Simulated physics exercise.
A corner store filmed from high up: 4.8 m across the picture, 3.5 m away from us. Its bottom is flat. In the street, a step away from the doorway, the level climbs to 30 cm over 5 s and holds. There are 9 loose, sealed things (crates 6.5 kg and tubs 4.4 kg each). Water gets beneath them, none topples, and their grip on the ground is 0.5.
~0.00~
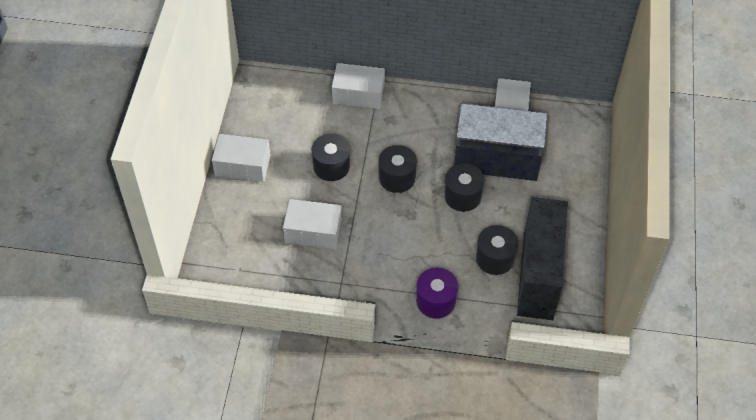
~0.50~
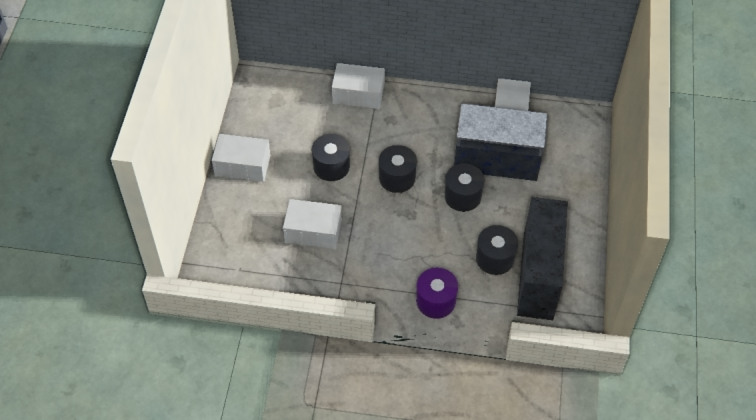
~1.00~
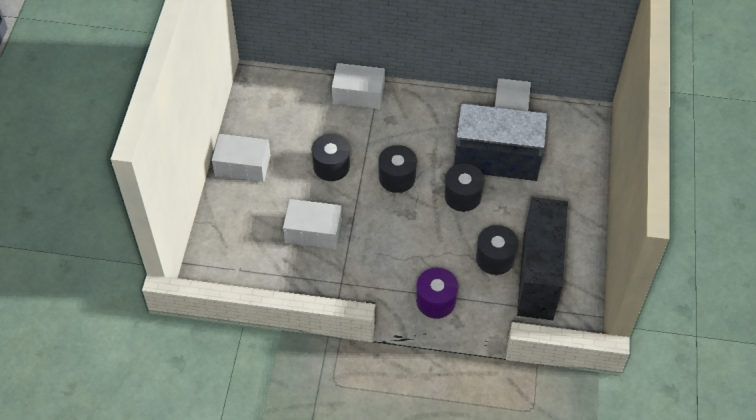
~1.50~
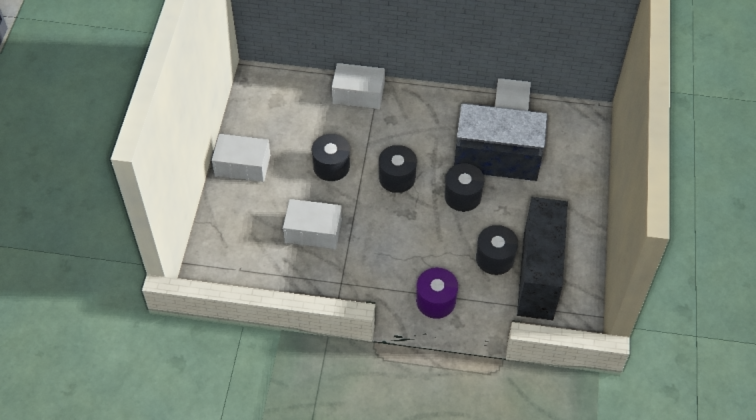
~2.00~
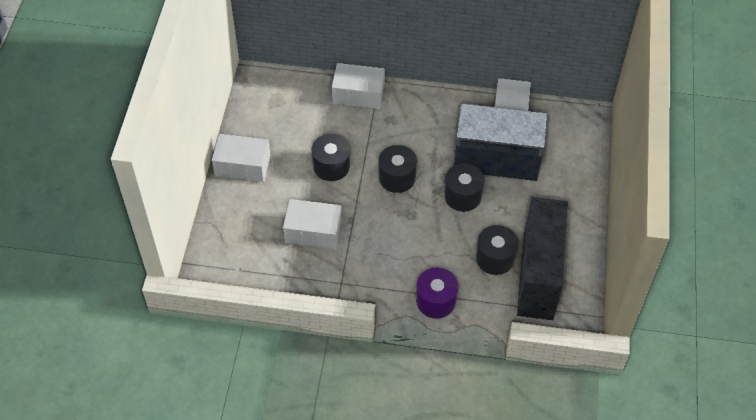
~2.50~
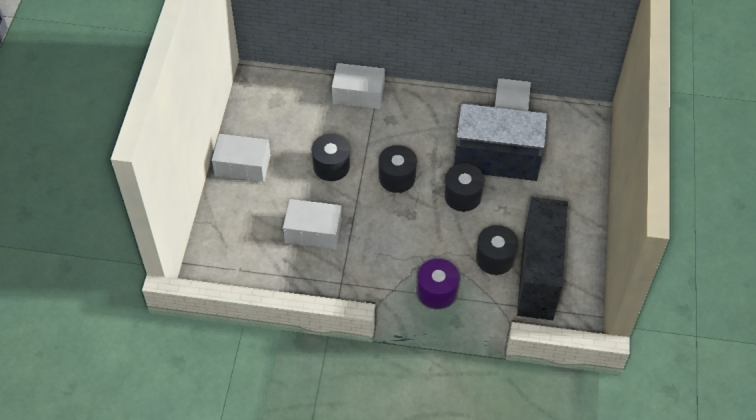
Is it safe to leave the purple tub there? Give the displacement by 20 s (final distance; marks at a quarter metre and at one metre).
The purple tub ends far away.
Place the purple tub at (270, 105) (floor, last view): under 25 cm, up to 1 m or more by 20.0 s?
It gets carried off.
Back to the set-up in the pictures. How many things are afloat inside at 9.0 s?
8 of them.
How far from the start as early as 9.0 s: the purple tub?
Roughly 250 cm by then.
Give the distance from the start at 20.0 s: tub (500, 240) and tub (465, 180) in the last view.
In turn: 100 cm, 200 cm.
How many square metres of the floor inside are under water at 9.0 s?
Roughly 16 m2.
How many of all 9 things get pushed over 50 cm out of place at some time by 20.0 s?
That makes 9.
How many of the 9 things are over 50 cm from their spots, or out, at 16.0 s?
I count 7.
After 4.0 s the purple tub is near (426, 171), 1.5 m from its start, afloat; 1 afloat.
After 9.0 s the purple tub is near (447, 100), 2.5 m from its start, afloat; 8 afloat.
After 16.0 s the purple tub is near (379, 72), 2.9 m from its start, afloat; 9 afloat.
After 20.0 s the purple tub is near (343, 73), 3.0 m from its start, afloat; 9 afloat.
